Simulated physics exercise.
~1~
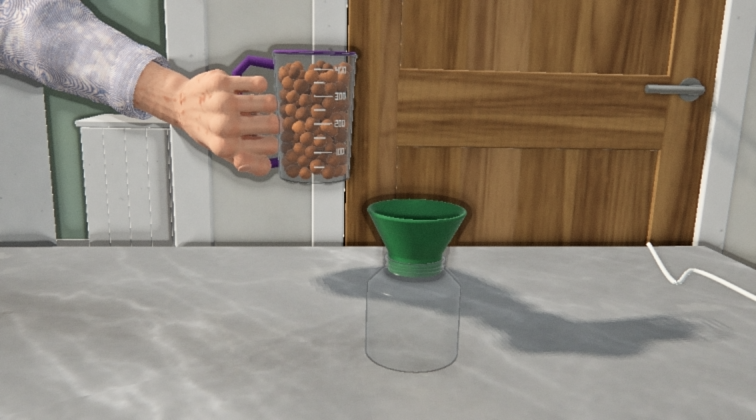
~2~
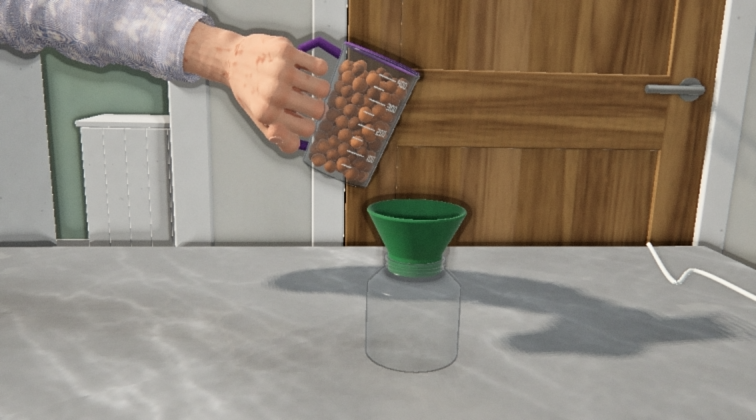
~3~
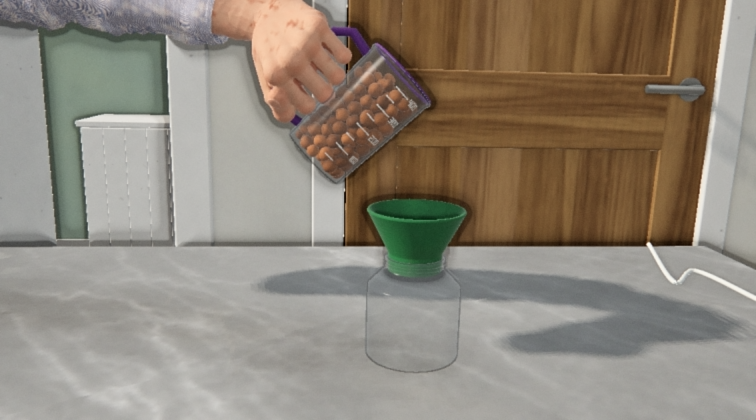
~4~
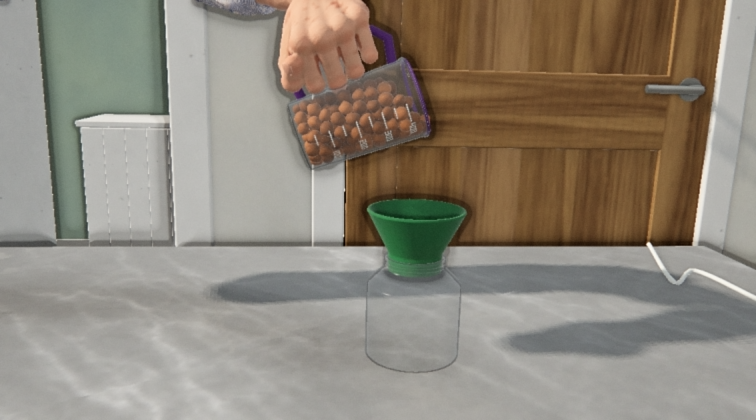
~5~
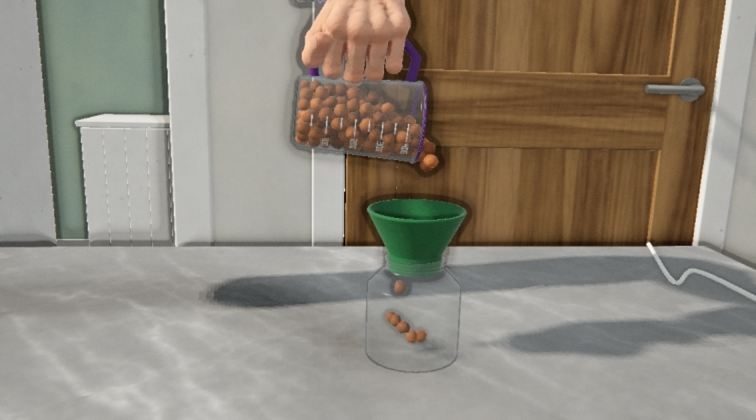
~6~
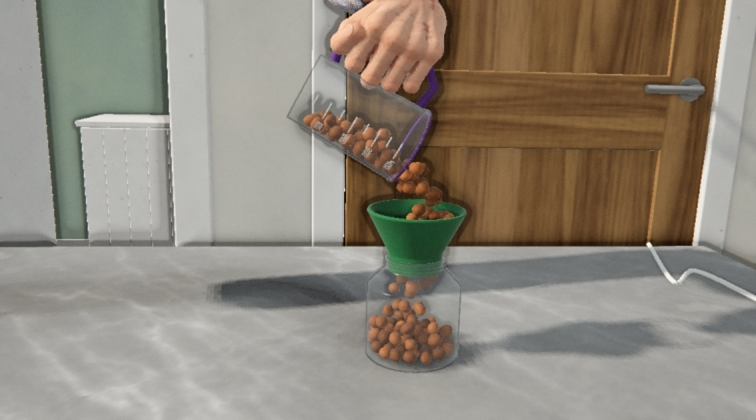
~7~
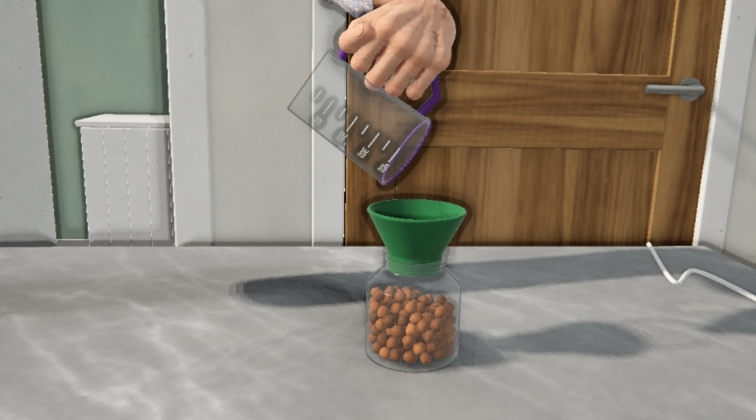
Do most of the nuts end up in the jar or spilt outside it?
Most of the nuts end up in the jar, with very few, if any, spilt outside or left in the cup or funnel.
